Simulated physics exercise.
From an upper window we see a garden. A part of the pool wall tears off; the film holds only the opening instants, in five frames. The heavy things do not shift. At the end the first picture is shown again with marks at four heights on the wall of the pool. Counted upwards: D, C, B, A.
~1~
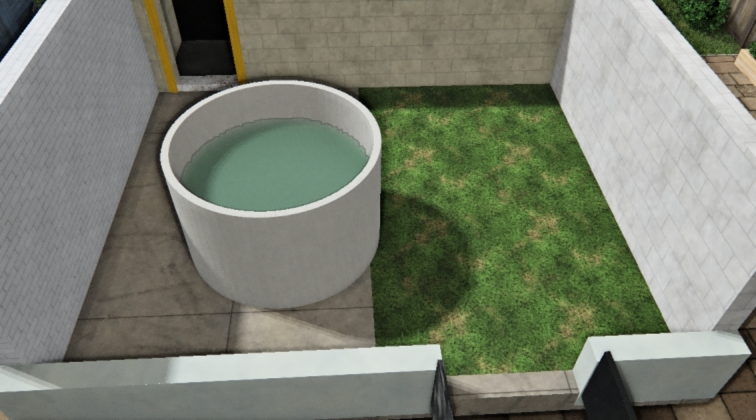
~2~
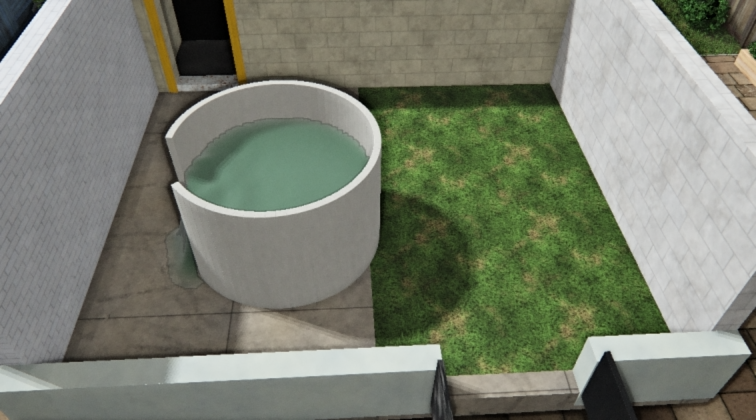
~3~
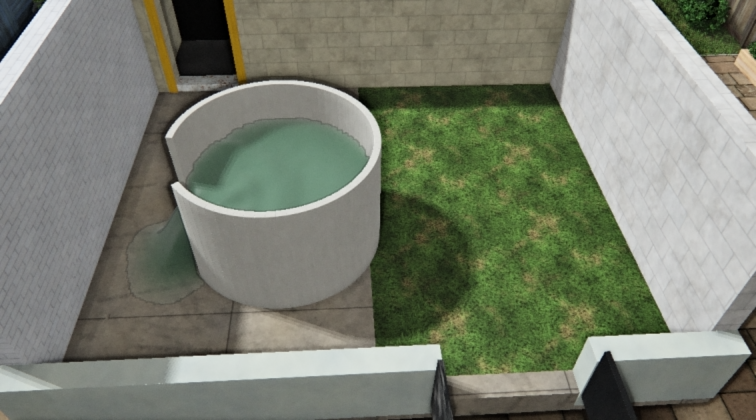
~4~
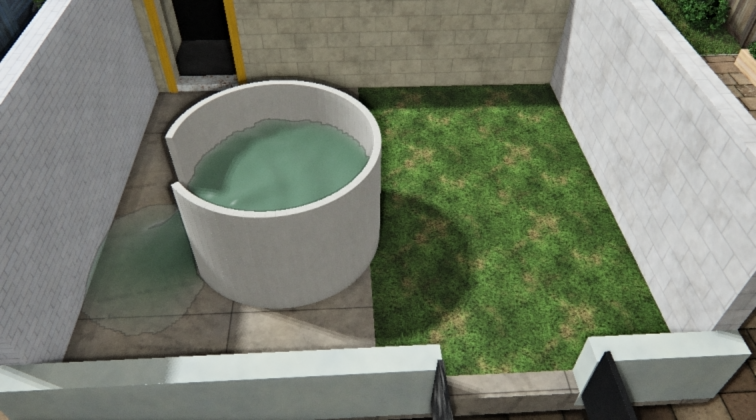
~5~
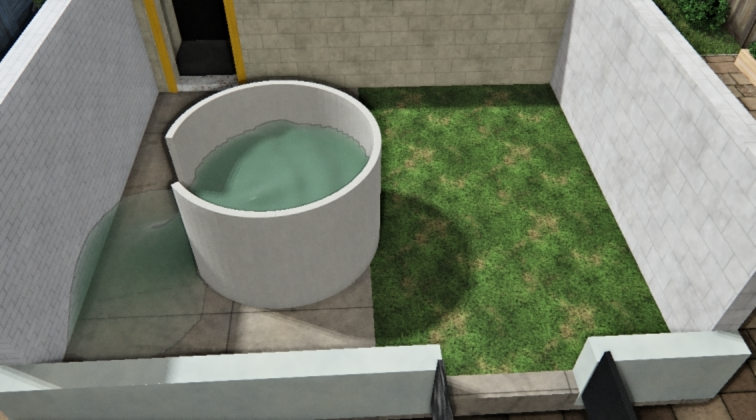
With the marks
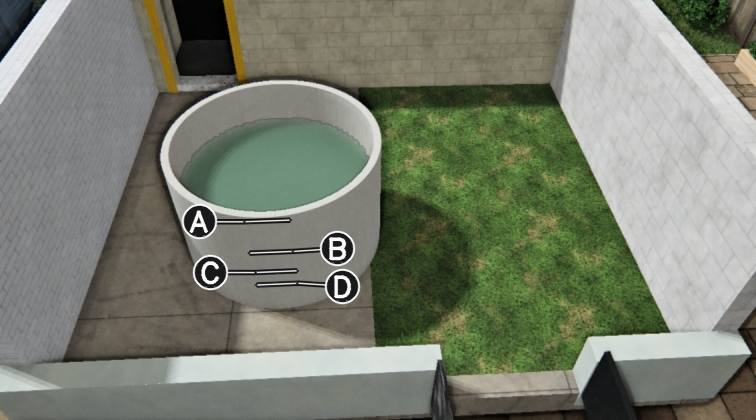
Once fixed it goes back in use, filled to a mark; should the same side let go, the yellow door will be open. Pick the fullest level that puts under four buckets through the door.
Use mark C.
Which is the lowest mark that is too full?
That is mark B.
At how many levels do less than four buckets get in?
Two.
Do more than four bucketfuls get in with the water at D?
No.
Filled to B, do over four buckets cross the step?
Yes, it does.
On the marked copy, A at (266, 220); B at (272, 252); C at (275, 271); D at (277, 284); from the bottom up D, C, B, A.
Choosing A, dozens of bucketfuls pour in.
Choosing B, about 9 bucketfuls get in.
Choosing C, a bucket or two gets in.
Choosing D, nothing gets over.
